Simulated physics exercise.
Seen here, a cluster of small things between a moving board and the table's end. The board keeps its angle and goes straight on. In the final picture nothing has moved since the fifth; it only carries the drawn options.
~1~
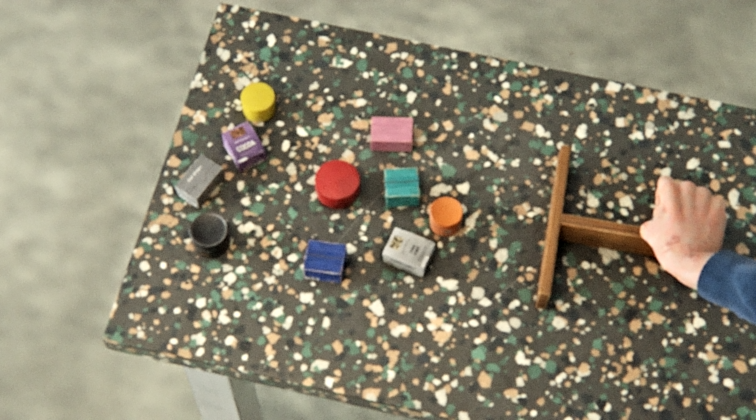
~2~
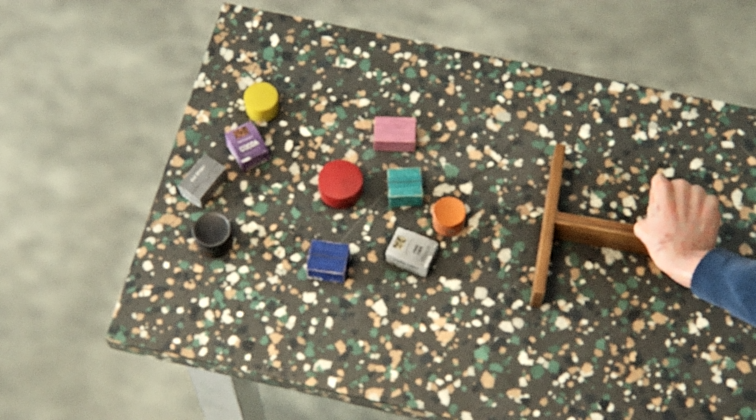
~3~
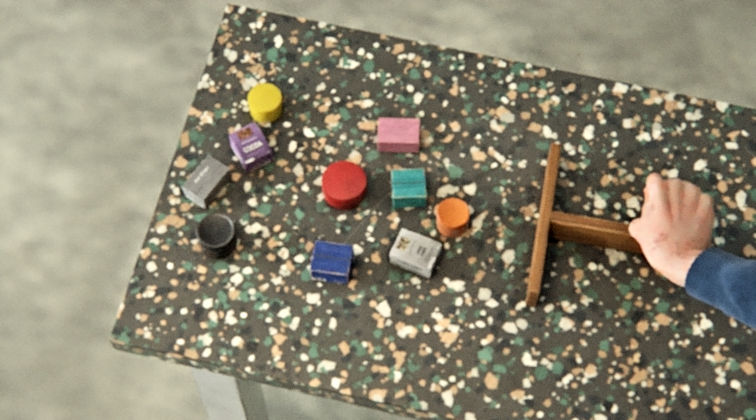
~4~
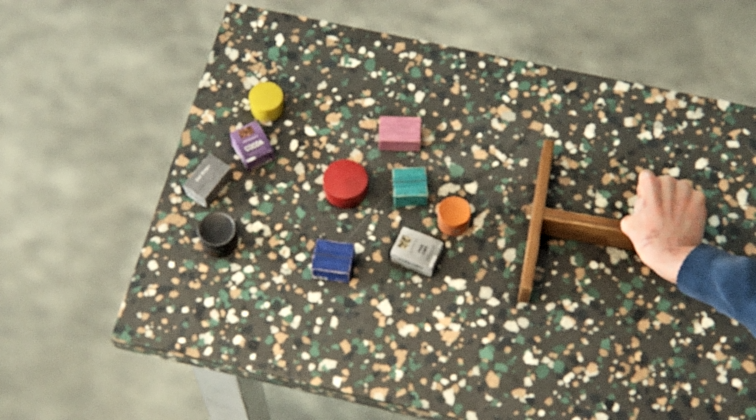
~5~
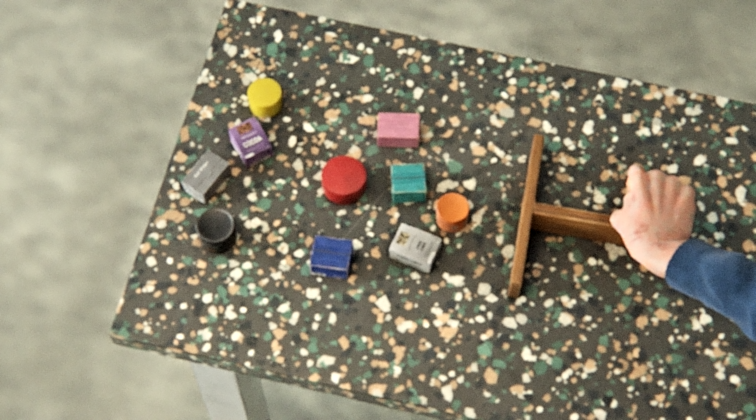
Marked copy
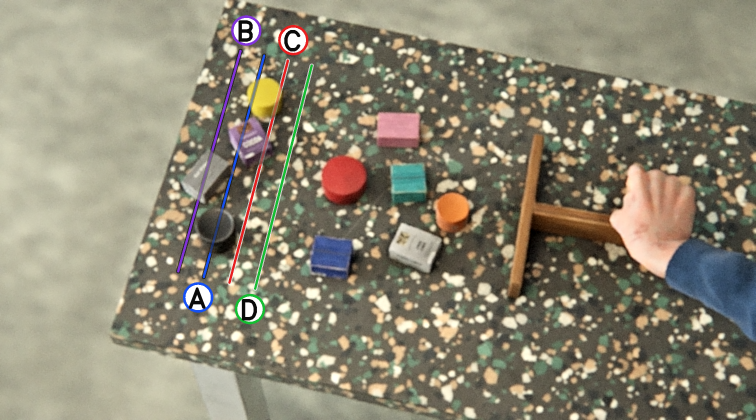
The video shows a speckled tabletop with small colourful blocks, boxes and round containers clustered on the left, while a hand on the right moves a wooden T-shaped board slightly leftward towards them, without touching the objects.
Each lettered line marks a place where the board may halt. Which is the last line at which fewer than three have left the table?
A is the last line within the limit.
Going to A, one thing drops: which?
The grey packet goes over.
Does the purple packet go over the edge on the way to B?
Yes.
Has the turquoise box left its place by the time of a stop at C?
Yes.
On the marked copy, A at (235, 162); B at (211, 156); C at (260, 167); D at (285, 172).
Following A. Soon after the start, board (422, 184); white packet (383, 246); turquoise box (402, 175).
Later, board (316, 161); purple packet (247, 139); red tin (261, 173).
In the end, board (237, 144); grey packet over the edge; yellow pot (194, 85); one fallen.
As for the rest, B drops four; C is within the limit but short; D is within the limit but short.
